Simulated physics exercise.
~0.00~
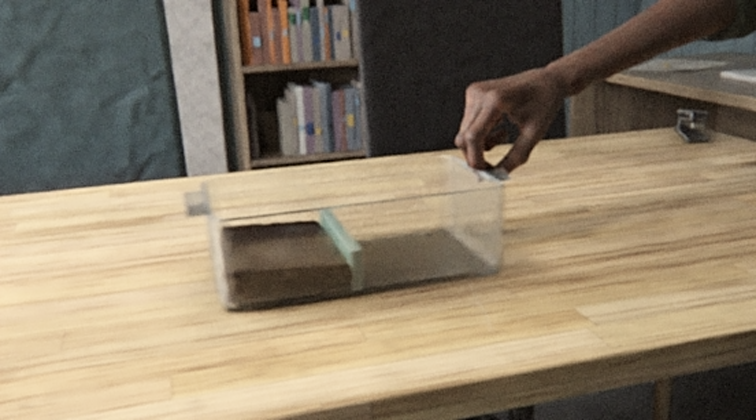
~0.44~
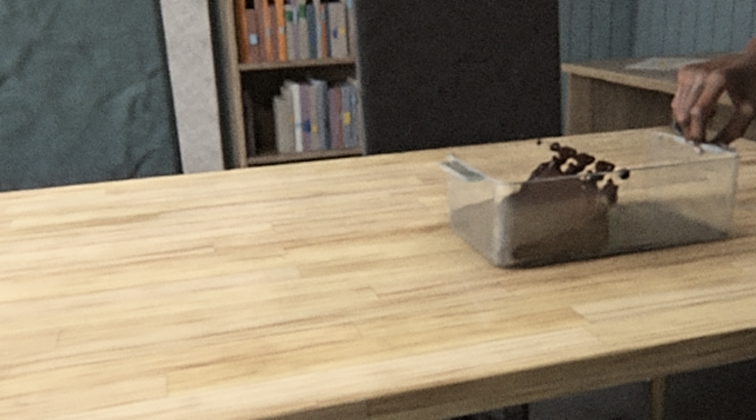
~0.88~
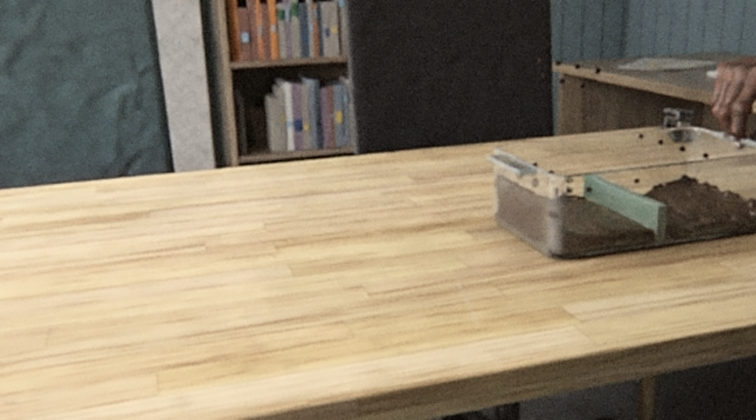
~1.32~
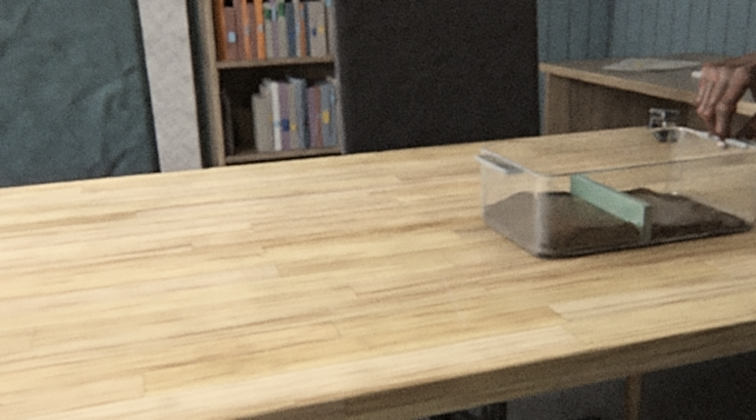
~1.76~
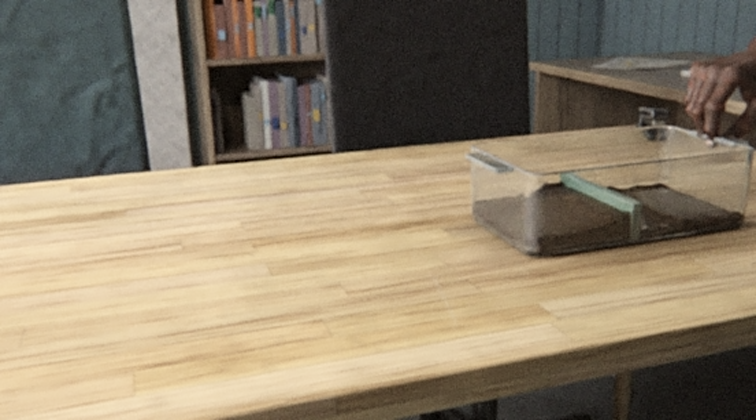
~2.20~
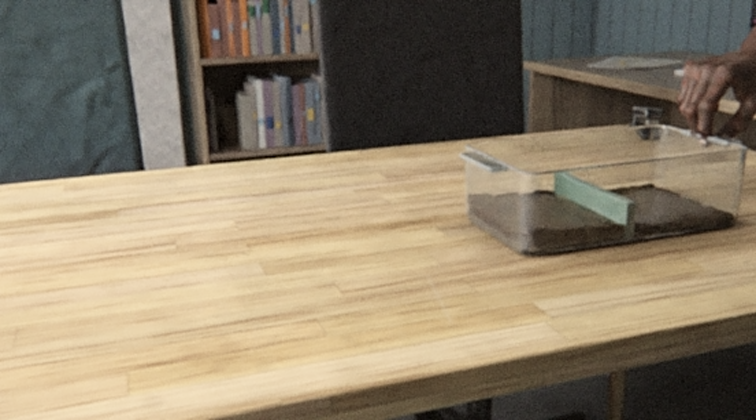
On a wooden table, a hand pulled a clear tub to the right, and the dark coffee on the left side of its green divider splashed up and over, with bits flying, until it settled on both sides of the divider.
